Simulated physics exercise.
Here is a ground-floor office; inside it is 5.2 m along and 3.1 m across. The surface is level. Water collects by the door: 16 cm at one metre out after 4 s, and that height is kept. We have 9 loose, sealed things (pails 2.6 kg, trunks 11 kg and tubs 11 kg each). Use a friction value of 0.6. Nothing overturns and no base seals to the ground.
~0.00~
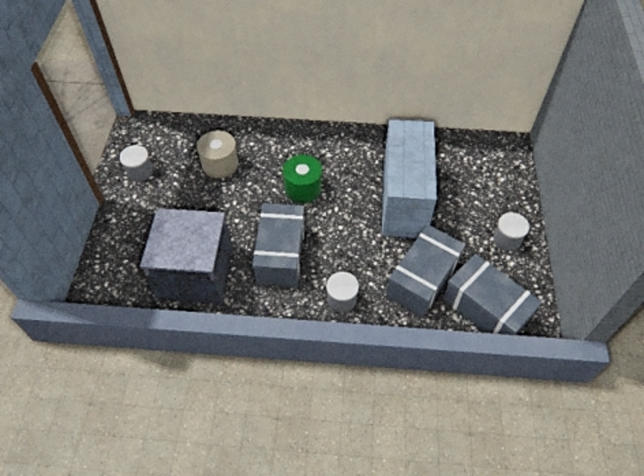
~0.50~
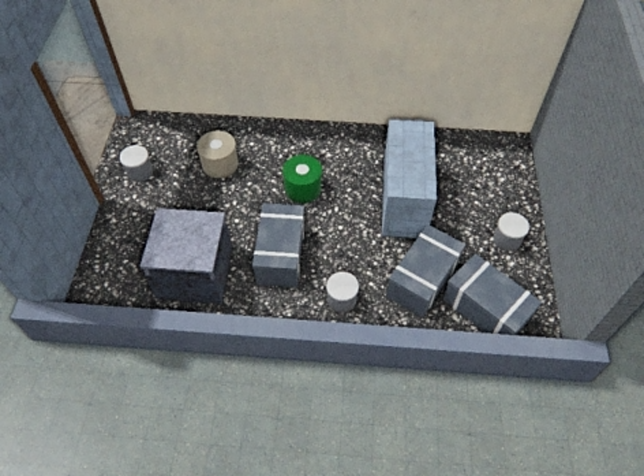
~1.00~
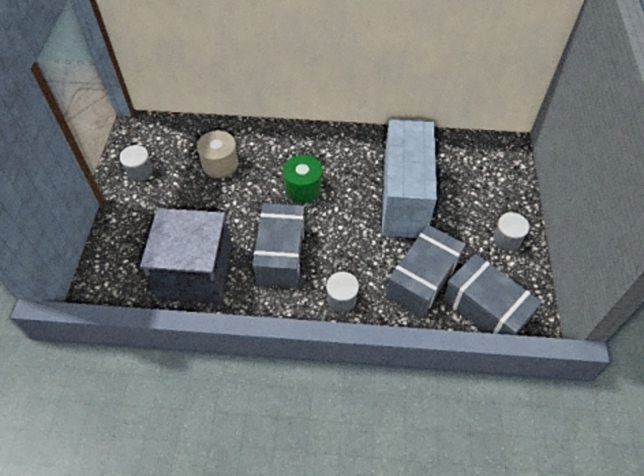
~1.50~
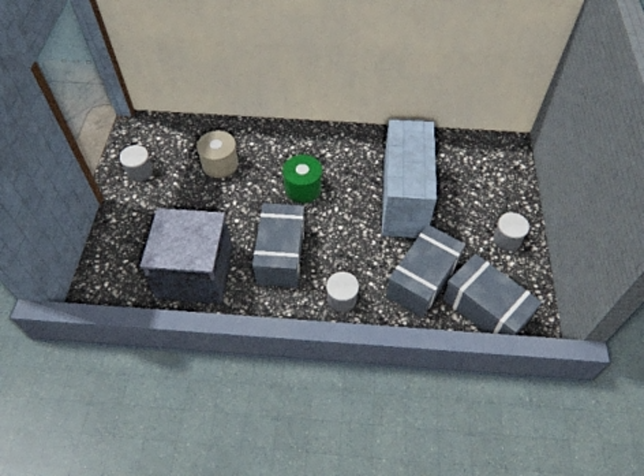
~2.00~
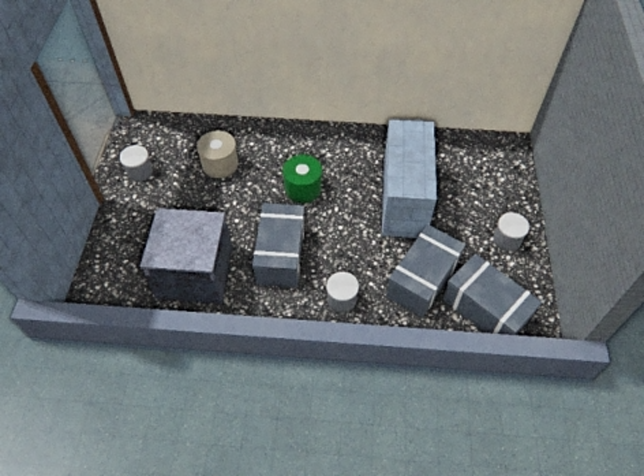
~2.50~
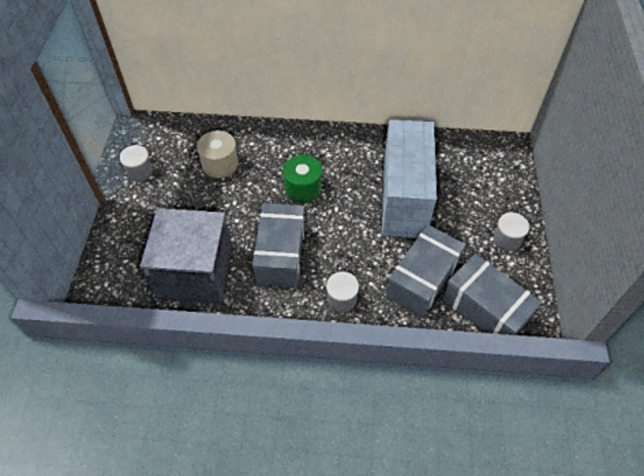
In a ground-floor office with a speckled floor, trunks and tubs, one of them green, stand scattered and still. Water spreads over the pale paving outside, turning it blue-green, and deepens beyond the doorway at left. Finally a thin sheet slips inside around the white tub nearest the door; nothing shifts.
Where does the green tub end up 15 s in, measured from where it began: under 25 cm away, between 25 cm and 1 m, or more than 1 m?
Expect it to be pushed beyond a metre.
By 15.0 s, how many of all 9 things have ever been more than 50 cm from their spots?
It works out to 9.
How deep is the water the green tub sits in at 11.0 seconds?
About 11 cm.
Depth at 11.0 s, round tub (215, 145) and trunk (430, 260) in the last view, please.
Around 8 cm and 7 cm.
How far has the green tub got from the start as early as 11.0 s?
Close to 80 cm.
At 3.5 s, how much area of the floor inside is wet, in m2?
Around 1.5 m2 of it.
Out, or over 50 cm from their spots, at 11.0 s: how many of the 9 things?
Answer: 7.
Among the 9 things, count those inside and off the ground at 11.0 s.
Answer: 9.
After 3.5 s the green tub is near (302, 170), 0.0 m from its start, aground; 0 afloat.
After 6.8 s the green tub is near (303, 170), 0.0 m from its start, aground; 0 afloat.
After 11.0 s the green tub is near (365, 161), 0.7 m from its start, afloat; 9 afloat.
After 15.0 s the green tub is near (320, 268), 1.3 m from its start, afloat; 9 afloat.
